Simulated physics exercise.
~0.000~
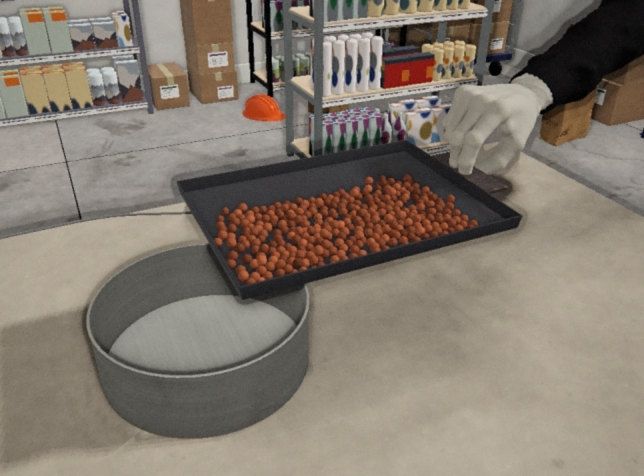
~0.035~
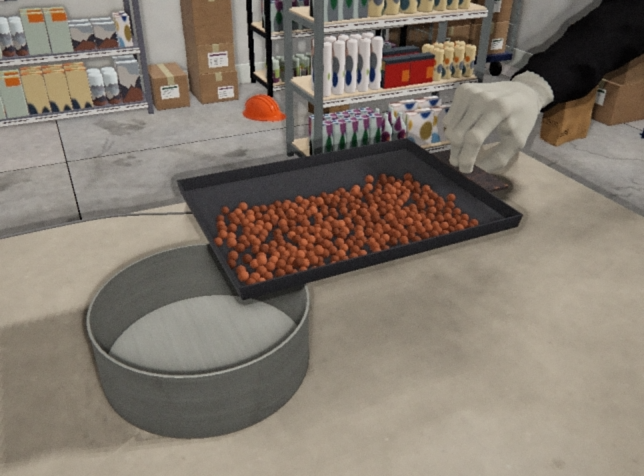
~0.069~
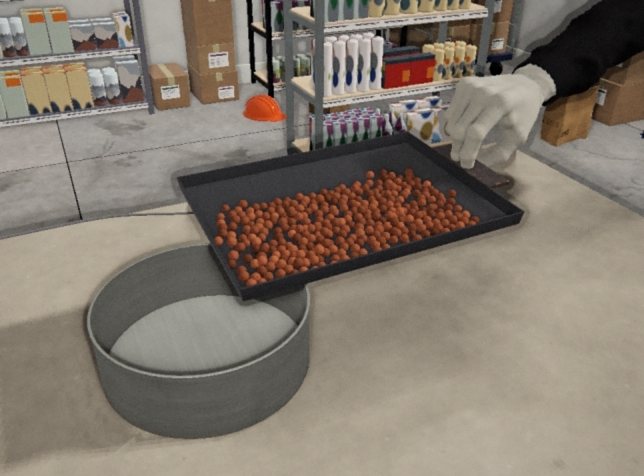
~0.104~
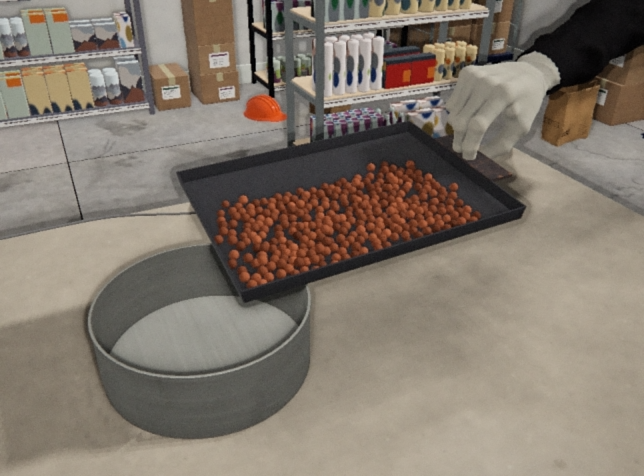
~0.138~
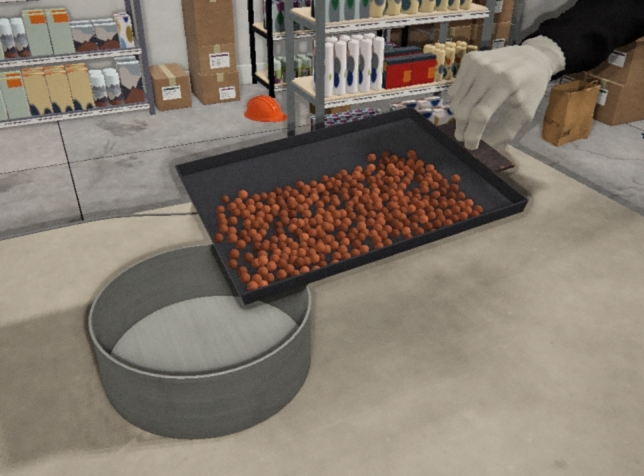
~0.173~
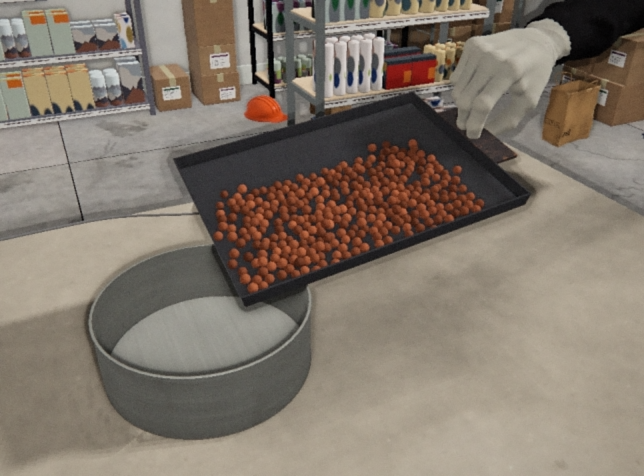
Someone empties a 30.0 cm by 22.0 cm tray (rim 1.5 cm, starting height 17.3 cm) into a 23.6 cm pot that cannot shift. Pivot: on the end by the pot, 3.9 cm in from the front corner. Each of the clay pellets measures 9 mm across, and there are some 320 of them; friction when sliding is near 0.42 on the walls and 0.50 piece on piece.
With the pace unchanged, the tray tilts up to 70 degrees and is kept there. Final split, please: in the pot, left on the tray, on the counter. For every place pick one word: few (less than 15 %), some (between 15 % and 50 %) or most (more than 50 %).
Pot gets few, tray gets most, counter gets few.
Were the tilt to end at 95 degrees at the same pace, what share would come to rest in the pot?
Estimated share: About 0 %.
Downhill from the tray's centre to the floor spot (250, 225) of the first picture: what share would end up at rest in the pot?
Some 30 per cent.
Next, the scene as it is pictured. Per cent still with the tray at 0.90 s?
Of the load, some 95 percent.
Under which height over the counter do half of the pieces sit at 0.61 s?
The halfway mark is near 24 cm.
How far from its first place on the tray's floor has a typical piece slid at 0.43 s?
Some 2 cm.
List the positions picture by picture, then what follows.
Tray tilt 0 degrees, front corners at (242, 285) and (519, 215); middle of the pieces at (340, 225); pot at (201, 300), in the first picture.
Tray tilt 1 degrees, front corners at (242, 286) and (520, 214); middle of the pieces at (340, 225), in the second picture.
Tray tilt 2 degrees, front corners at (242, 287) and (521, 211); middle of the pieces at (341, 222), in the third picture.
Tray tilt 5 degrees, front corners at (243, 289) and (523, 206), lowest corner left front; middle of the pieces at (342, 219), in the fourth picture.
Tray tilt 9 degrees, front corners at (243, 292) and (525, 199), lowest corner left front; middle of the pieces at (342, 214), in the fifth picture.
Tray tilt 13 degrees, front corners at (244, 295) and (528, 193), lowest corner left front; middle of the pieces at (342, 209); pot at (203, 301). Its pace works out near 110 degrees a second, in the sixth picture.
Then, at 0.43 s, tilt 41 degrees; the tray holds 100 %, the pot 0 %.
After 0.61 s, tilt 61 degrees; the tray holds 100 %, the pot 0 %.
Then, at 0.90 s, tilt 70 degrees; the tray holds 95 %, the pot 0 %.
At rest (1.5 s), pot 0 %, tray 95 %, counter 5 %.
